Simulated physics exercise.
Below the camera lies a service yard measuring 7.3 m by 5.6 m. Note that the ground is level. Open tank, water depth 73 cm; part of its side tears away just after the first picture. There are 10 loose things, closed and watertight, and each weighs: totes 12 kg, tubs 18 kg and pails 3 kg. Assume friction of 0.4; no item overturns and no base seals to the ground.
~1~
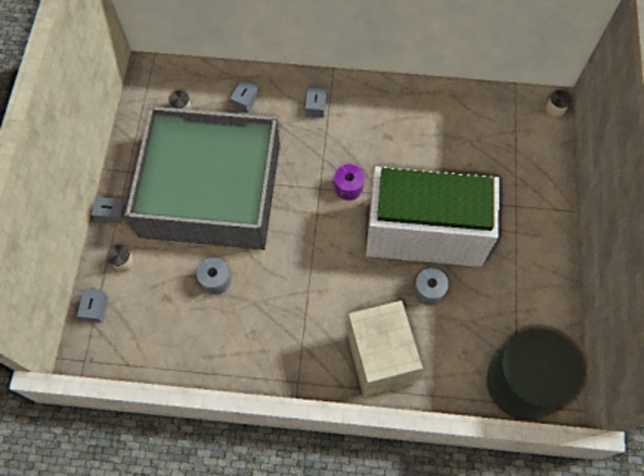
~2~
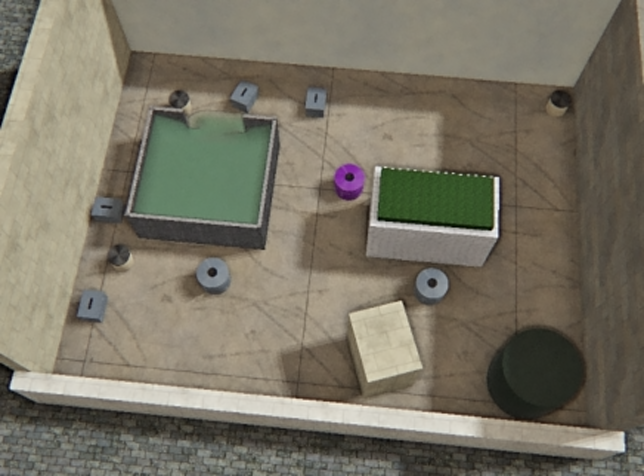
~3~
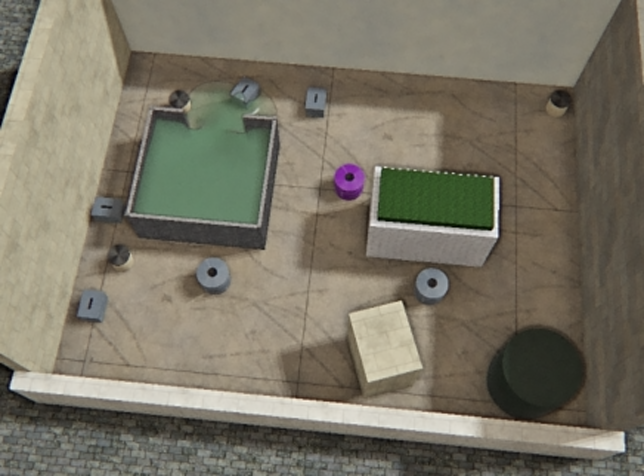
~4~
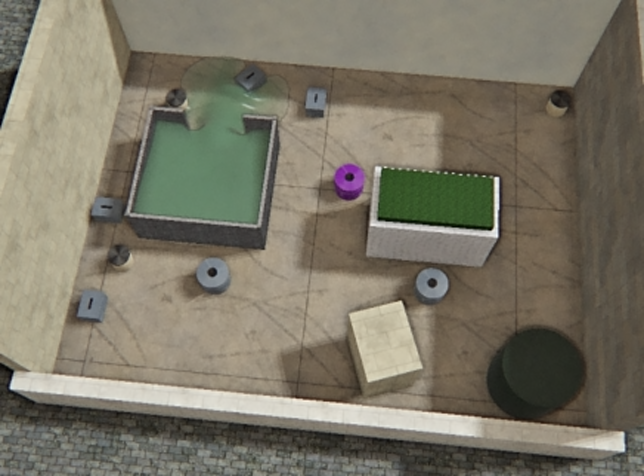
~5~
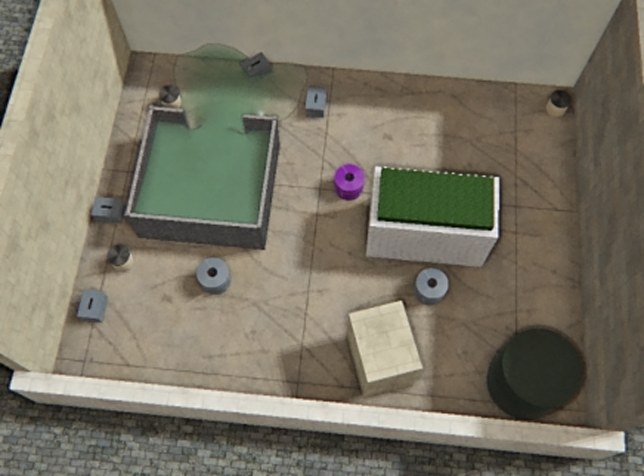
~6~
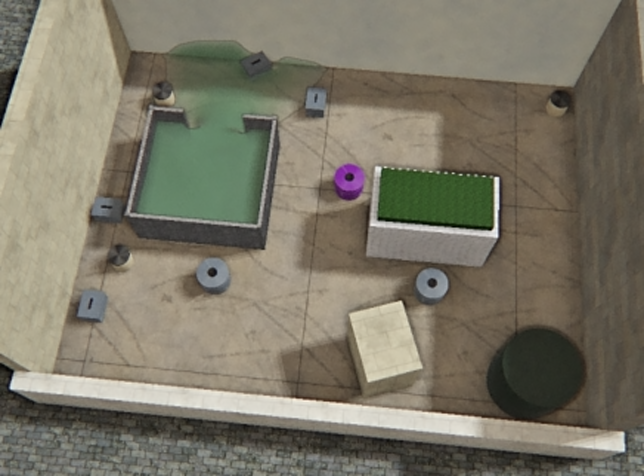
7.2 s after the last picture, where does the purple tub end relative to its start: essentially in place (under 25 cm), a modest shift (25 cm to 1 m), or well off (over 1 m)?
Essentially in place.
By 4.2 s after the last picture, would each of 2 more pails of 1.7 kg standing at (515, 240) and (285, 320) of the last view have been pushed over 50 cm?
In that order: Short of it, short of it.
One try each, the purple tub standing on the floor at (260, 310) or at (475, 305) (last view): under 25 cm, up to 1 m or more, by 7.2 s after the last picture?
Results, in order: Essentially stationary, then essentially stationary.
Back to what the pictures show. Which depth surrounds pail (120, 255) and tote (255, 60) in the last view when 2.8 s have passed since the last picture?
I'd put it at 3 cm and 4 cm respectively.
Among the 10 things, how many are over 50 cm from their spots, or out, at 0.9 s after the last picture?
Tally: 2.
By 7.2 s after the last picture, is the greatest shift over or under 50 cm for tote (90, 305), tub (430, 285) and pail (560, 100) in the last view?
Item by item, they came out above the mark, below the mark and above the mark.
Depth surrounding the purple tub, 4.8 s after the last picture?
2 cm or so.
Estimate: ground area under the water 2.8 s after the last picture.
Roughly 24 m2.
Then, 0.9 s after the last picture the purple tub is near (350, 177), 0.0 m from its start, aground; 1 afloat.
Then, 2.8 s after the last picture the purple tub is near (350, 177), 0.0 m from its start, aground; 2 afloat.
Then, 4.8 s after the last picture the purple tub is near (350, 177), 0.0 m from its start, aground; 3 afloat.
Then, 7.2 s after the last picture the purple tub is near (350, 177), 0.0 m from its start, aground; 2 afloat.
